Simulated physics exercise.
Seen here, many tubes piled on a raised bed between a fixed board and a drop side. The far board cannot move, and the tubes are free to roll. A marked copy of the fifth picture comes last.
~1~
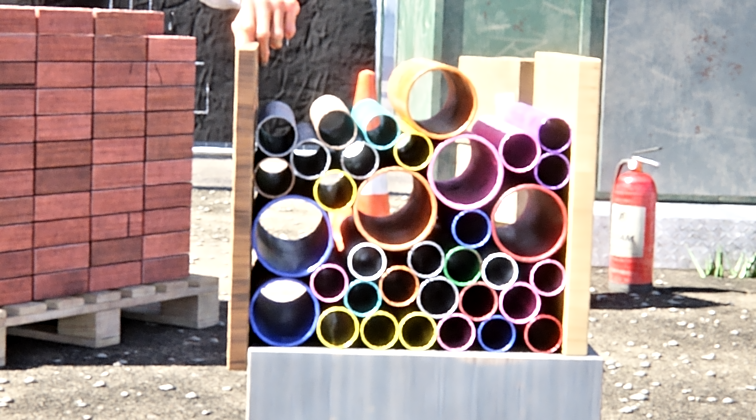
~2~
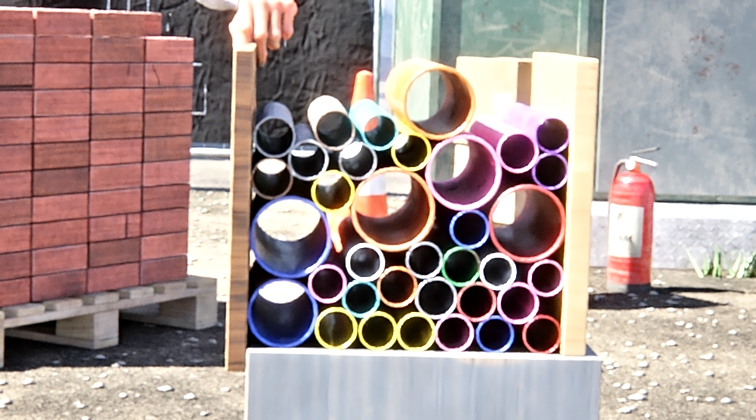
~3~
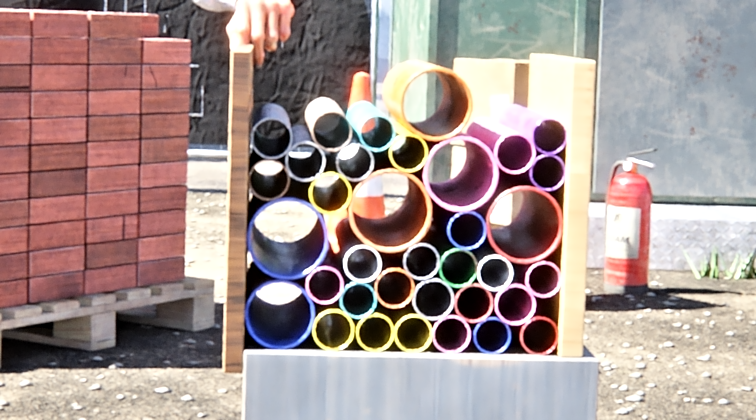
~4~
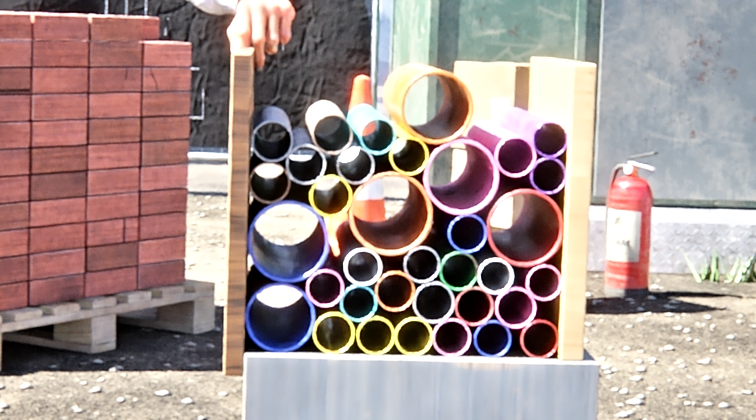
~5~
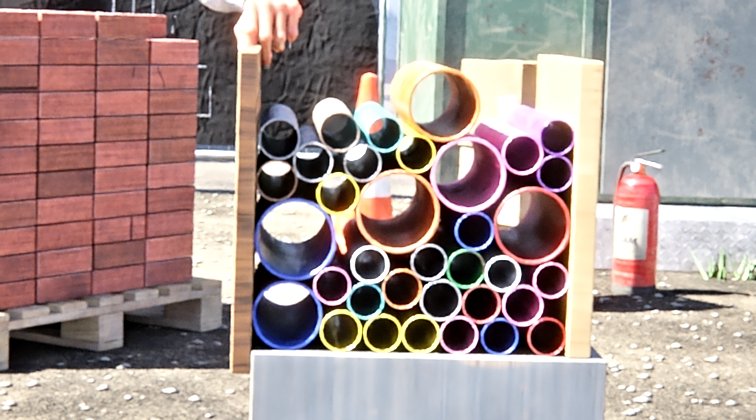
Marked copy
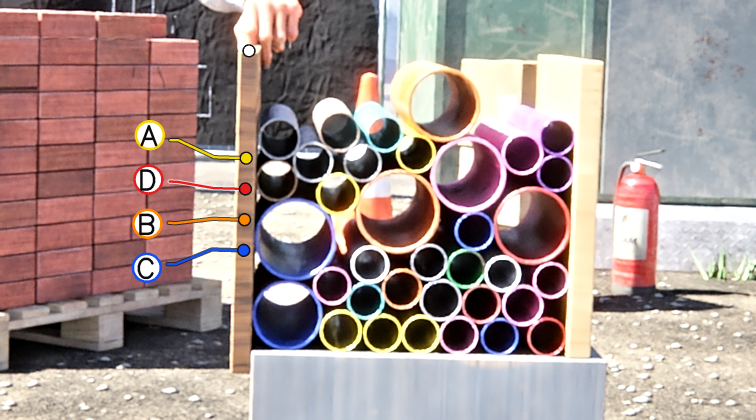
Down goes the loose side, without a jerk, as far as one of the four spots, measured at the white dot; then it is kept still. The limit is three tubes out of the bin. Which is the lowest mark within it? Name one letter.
It can be let down to D.
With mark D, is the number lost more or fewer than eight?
It loses fewer than eight.
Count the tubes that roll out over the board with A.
With A, none.
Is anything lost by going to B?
Yes.
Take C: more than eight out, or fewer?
At C, fewer than eight.
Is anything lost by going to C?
Yes.
On the marked copy, A at (246, 158); B at (244, 219); C at (244, 250); D at (245, 189); the white dot at (249, 51).
With D. Early on, top of the board (258, 116).
Further on, top of the board (256, 187).
At the end, top of the board (256, 188), none out over the board.
As for the rest, A none out over the board; B four out over the board; C four out over the board.
